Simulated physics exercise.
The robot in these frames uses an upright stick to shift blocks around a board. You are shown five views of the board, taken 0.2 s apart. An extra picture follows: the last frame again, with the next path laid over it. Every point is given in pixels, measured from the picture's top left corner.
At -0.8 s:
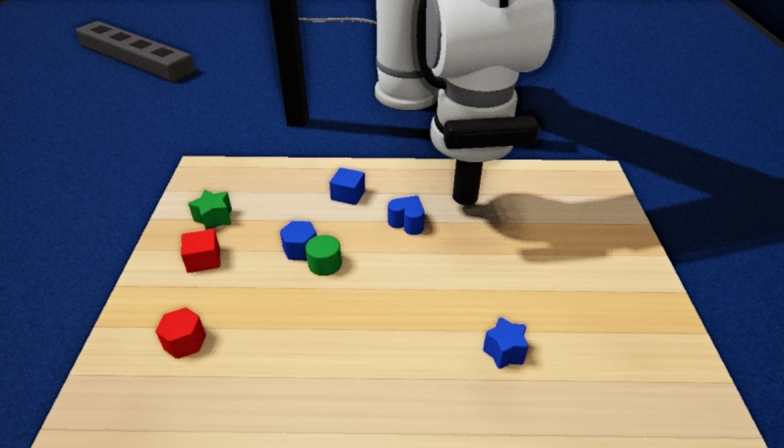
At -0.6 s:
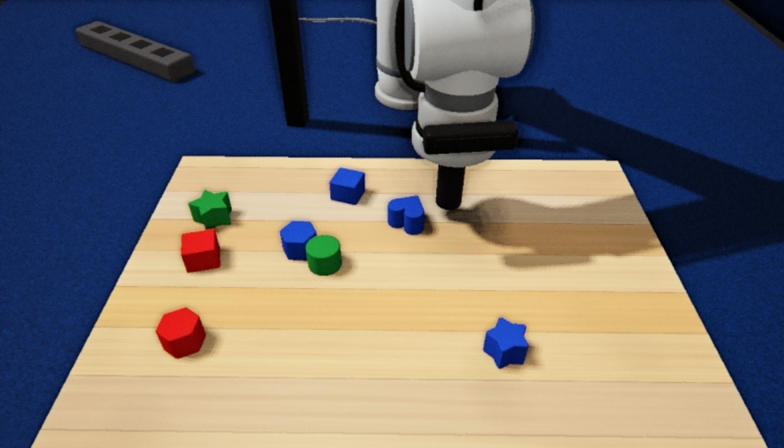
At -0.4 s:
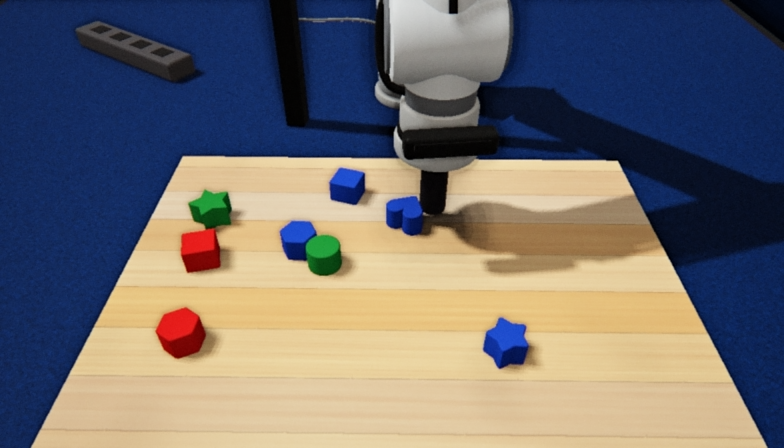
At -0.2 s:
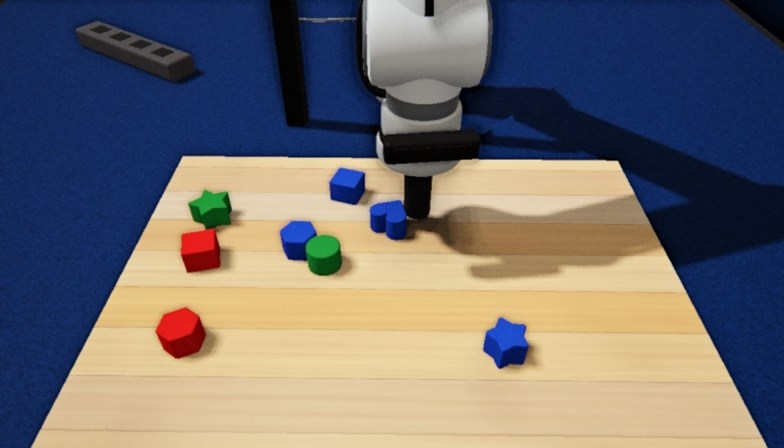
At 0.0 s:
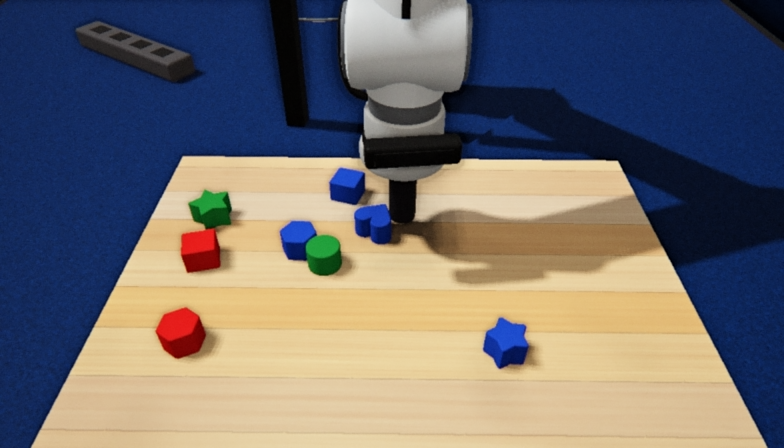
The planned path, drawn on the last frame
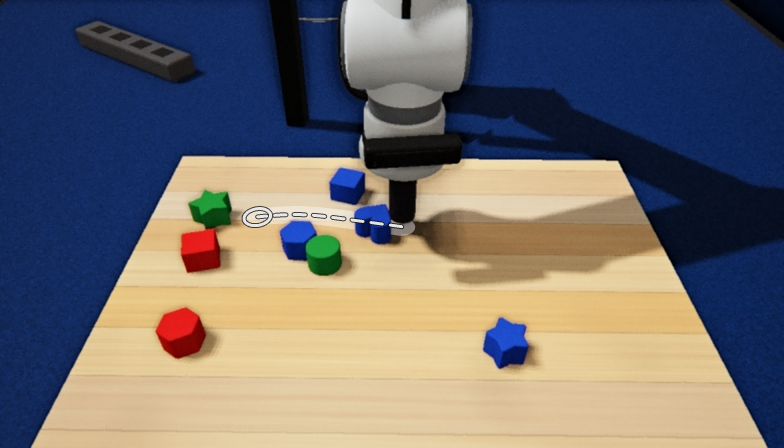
A robot arm moves left and pushes the blue heart-shaped block leftward across the board.
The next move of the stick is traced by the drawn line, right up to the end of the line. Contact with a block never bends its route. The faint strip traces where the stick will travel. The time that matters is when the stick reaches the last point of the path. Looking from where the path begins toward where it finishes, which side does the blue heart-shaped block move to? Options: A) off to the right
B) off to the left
Answer: B.
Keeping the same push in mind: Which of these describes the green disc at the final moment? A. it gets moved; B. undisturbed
The correct letter is B.
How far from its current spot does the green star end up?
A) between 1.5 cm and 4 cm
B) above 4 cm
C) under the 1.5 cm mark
C - under the 1.5 cm mark.
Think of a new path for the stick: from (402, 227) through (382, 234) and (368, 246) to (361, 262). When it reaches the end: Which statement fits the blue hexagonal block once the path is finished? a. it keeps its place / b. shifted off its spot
I choose a.
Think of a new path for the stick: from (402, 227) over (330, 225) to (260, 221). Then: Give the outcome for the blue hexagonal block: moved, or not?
It gets displaced.
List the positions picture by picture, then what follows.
Tip of the stick at (465, 198), middles of tops, green star at (210, 200), green disc at (323, 245), blue square block at (347, 176), blue heart-shaped block at (408, 205), in the first picture.
Stick at (448, 202), nothing pushed, in the second picture.
Stick at (432, 207), blue heart-shaped block at (406, 205), in the third picture.
Stick at (417, 211), blue heart-shaped block at (390, 210), in the fourth picture.
Stick at (402, 215), green star at (210, 200), green disc at (323, 245), blue square block at (347, 176), blue heart-shaped block at (375, 214), in the fifth picture.
The line goes from (402, 227) through (354, 220) and (306, 215) to (257, 217).
On the path given first. One third of the way, stick at (352, 209); blue heart-shaped block at (334, 217), turned 55° anticlockwise.
Two thirds of the way, stick at (304, 203); blue heart-shaped block at (331, 218), turned 65° anticlockwise.
At the end, stick at (255, 206); green star unmoved; green disc unmoved; blue square block unmoved; blue heart-shaped block at (331, 218), turned 65° anticlockwise.
